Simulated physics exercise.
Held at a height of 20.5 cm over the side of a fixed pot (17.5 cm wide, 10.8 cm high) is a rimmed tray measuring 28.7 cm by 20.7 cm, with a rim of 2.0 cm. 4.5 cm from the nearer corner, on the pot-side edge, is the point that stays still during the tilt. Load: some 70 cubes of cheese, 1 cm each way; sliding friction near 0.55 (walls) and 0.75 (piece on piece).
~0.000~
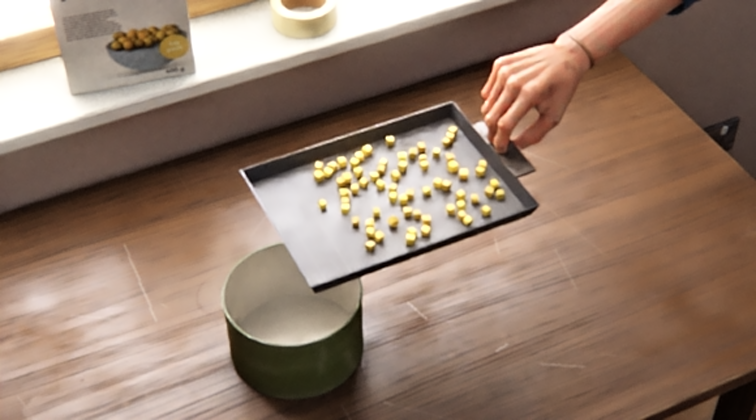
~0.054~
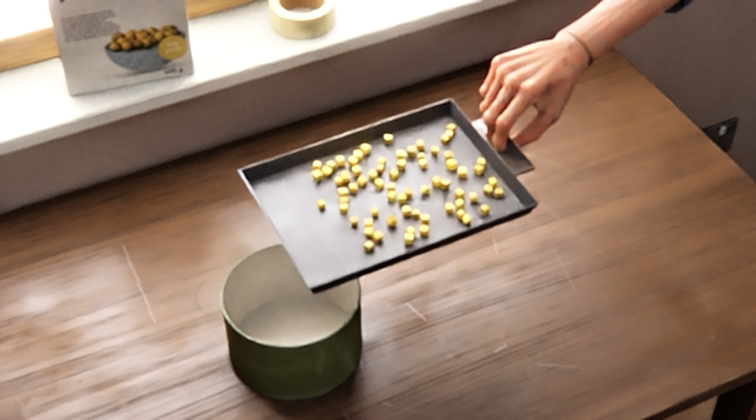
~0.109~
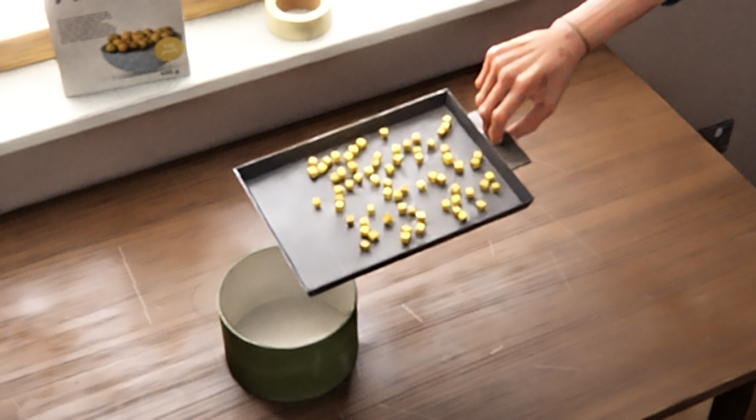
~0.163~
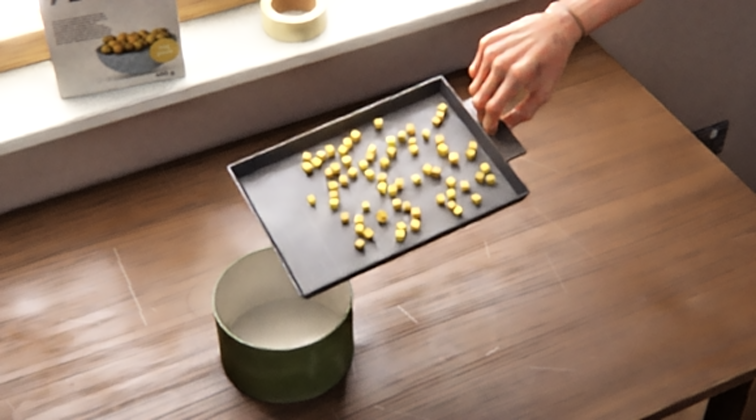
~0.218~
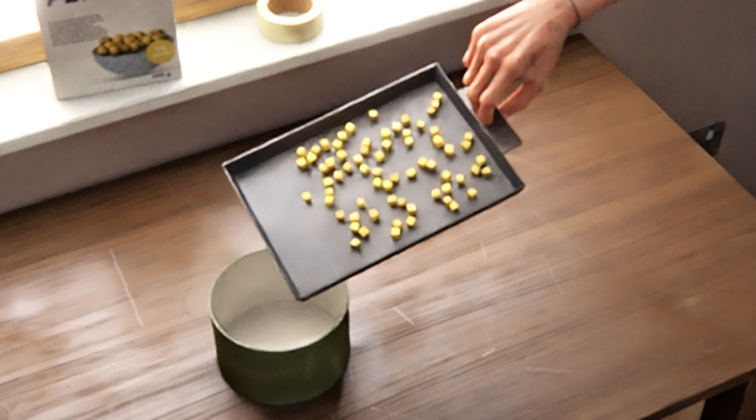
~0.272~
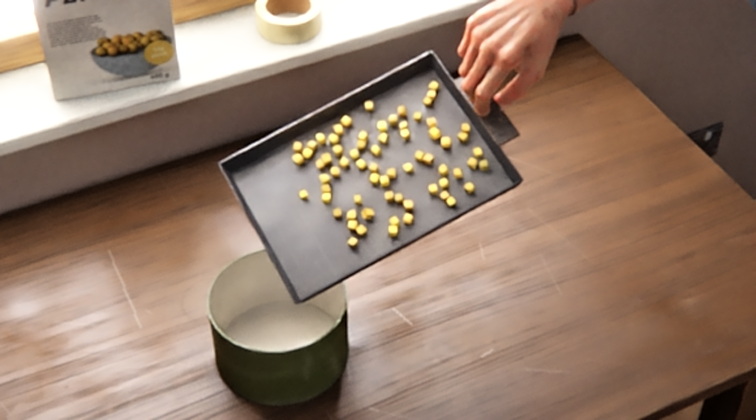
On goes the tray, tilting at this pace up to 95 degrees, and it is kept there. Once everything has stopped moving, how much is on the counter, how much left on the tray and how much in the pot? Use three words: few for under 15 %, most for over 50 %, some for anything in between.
Counter: Most; tray: Few; pot: Few.
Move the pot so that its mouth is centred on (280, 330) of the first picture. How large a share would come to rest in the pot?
I'd put it at around 65 per cent.
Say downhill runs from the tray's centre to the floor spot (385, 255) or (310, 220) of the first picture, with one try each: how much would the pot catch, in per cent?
That would be close to 0 per cent, then close to 35 per cent.
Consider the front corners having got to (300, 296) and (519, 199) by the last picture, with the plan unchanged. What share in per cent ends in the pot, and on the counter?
Pot 0 % / counter 100 %.
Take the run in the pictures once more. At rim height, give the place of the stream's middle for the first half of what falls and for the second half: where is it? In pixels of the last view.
The first half passes near (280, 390) and the second half near (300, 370).
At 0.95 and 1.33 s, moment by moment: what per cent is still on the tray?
Estimates: 25; 0.
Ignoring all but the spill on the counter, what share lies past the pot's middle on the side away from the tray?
Roughly 90 percent of the spill.
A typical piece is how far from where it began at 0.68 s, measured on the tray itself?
By then it sits near 9 cm from where it began.
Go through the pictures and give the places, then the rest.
The first frame shows tray tilt 0 degrees, front corners at (315, 281) and (532, 203); middle of the pieces at (393, 189); pot at (292, 291).
The second frame shows tray tilt 1 degrees, front corners at (313, 283) and (531, 202); middle of the pieces at (392, 188).
The third frame shows tray tilt 4 degrees, front corners at (309, 286) and (527, 197), lowest corner left front; middle of the pieces at (388, 184).
The fourth frame shows tray tilt 9 degrees, front corners at (304, 289) and (522, 190), lowest corner left front; middle of the pieces at (382, 179).
The fifth frame shows tray tilt 14 degrees, front corners at (300, 293) and (518, 184), lowest corner left front; middle of the pieces at (377, 173).
The sixth frame shows tray tilt 19 degrees, front corners at (298, 296) and (515, 178), lowest corner left front; middle of the pieces at (374, 168); pot at (277, 297). Its pace works out near 90 degrees a second.
After 0.68 s, tilt 56 degrees; the tray holds 100 %, the pot 0 %.
After 0.95 s, tilt 80 degrees; the tray holds 25 %, the pot 0 %.
Then, at 1.33 s, tilt 95 degrees; the tray holds 0 %, the pot 0 %.
By 2.6 s all is still; counter 100 %, tray 0 %, pot 0 %.
